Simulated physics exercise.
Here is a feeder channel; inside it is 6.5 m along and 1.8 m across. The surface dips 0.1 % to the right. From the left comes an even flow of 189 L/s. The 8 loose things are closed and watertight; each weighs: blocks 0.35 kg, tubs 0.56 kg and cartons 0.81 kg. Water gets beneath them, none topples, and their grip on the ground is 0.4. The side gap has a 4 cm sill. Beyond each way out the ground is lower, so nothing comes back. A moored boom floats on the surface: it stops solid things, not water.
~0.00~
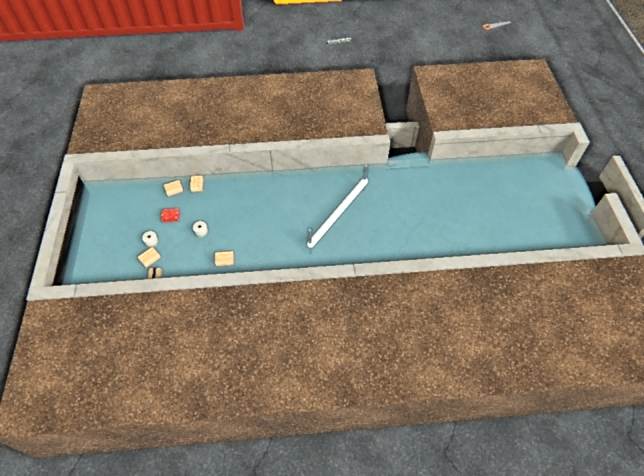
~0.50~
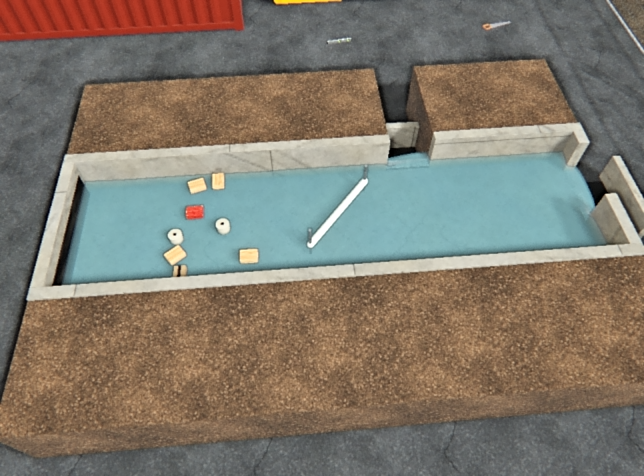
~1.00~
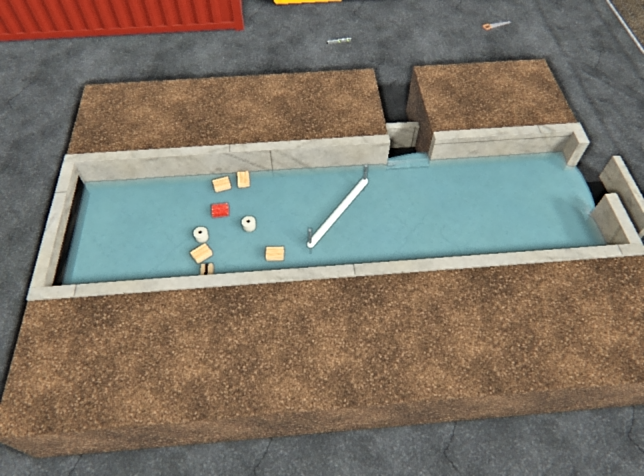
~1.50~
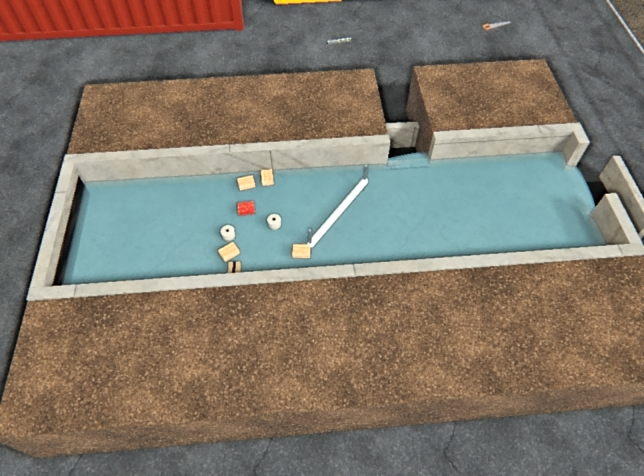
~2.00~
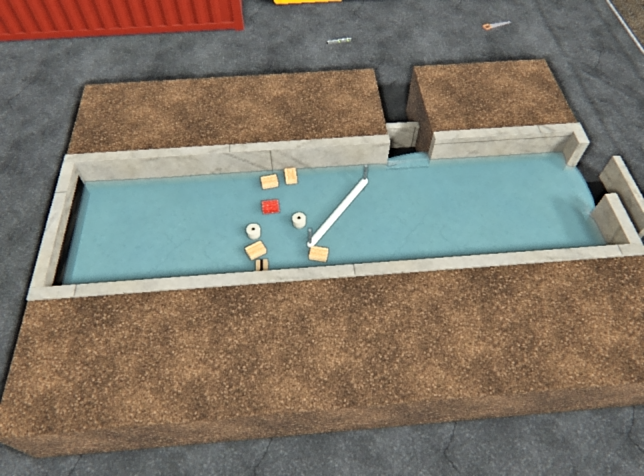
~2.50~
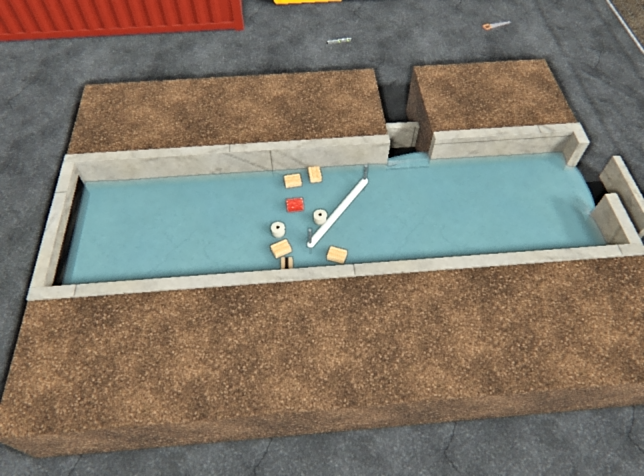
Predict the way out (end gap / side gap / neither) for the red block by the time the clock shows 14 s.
The red block: Side opening.
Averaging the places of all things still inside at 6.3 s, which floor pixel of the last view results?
At about (414, 226).
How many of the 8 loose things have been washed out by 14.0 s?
By then 7.
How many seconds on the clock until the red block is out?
Near 6.0 s.
After 3.5 s the red block is near (333, 190), 2.1 m from its start, afloat; 0 of 8 are out; 8 afloat.
After 6.3 s the red block has gone out by the side gap; 3 of 8 are out; 5 afloat.
After 10.0 s the red block has gone out by the side gap; 5 of 8 are out; 3 afloat.
After 14.0 s the red block has gone out by the side gap; 7 of 8 are out; 1 afloat.
